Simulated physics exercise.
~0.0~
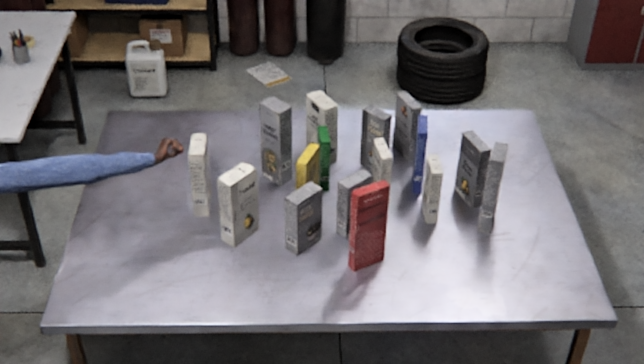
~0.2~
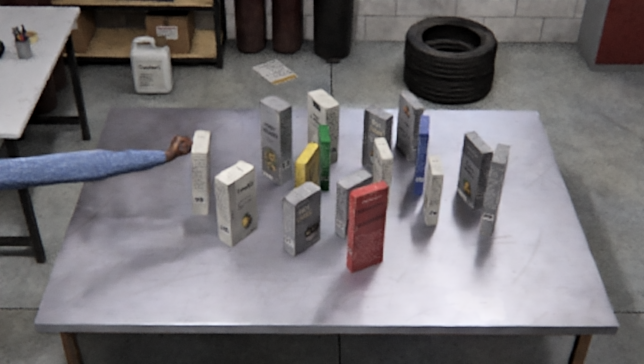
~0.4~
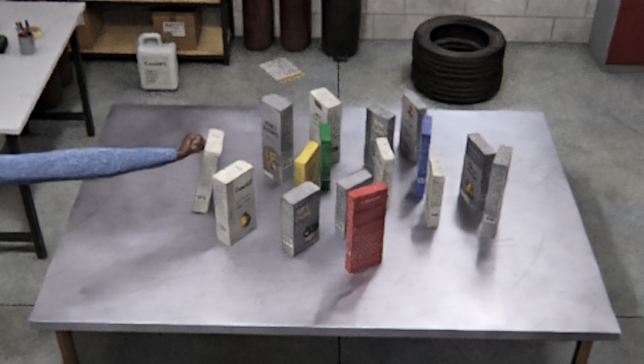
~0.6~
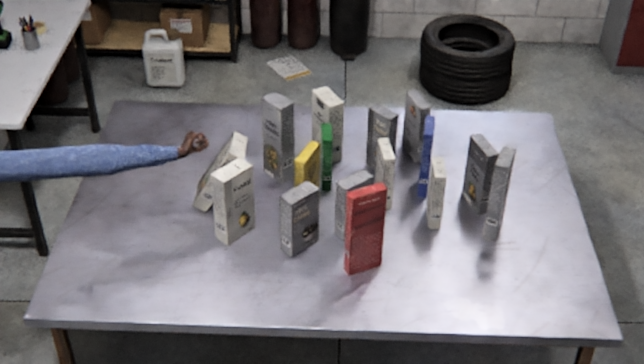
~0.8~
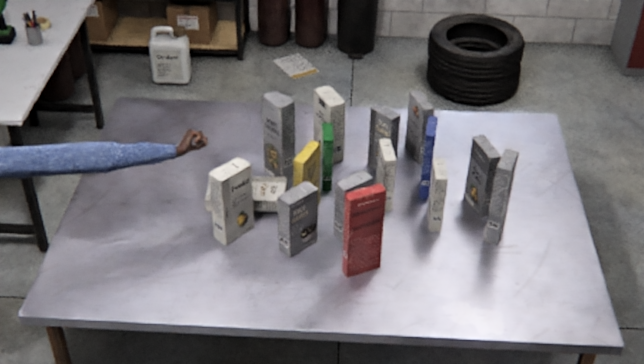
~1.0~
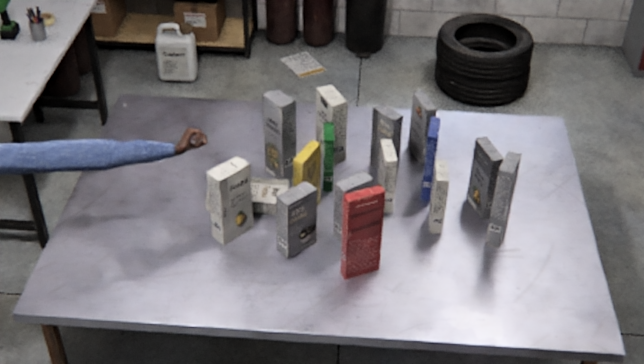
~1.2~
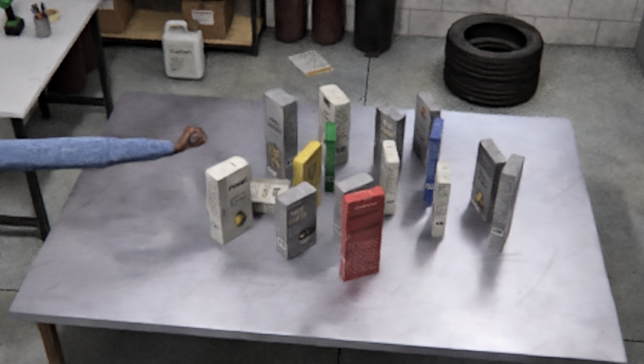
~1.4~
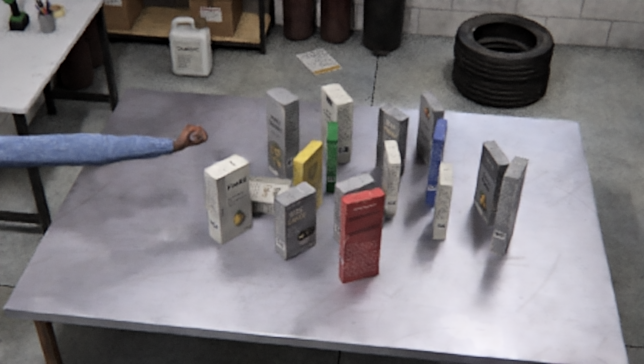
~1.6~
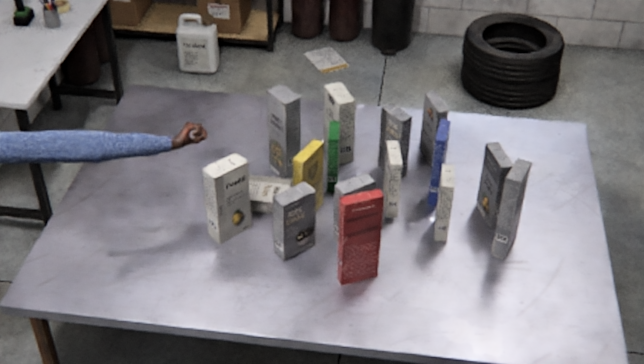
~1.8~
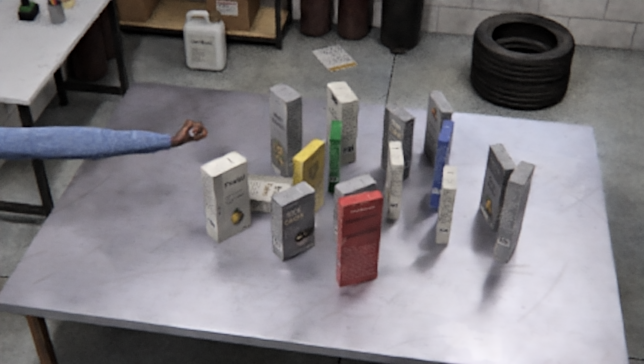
At the start, upright boxes crowd a metal table in a workshop, most of them grey or white, with a red, a yellow, a green and a blue one among them. An arm in a blue sleeve reaches in from the left, its hand at the white box on the left end. That box tips to the right, leans further as the hand stops, and drops onto its side behind its white neighbour. The hand hovers there while the view drifts slightly sideways. At the end, the fallen box lies still, and all the others, including the red one, remain standing.
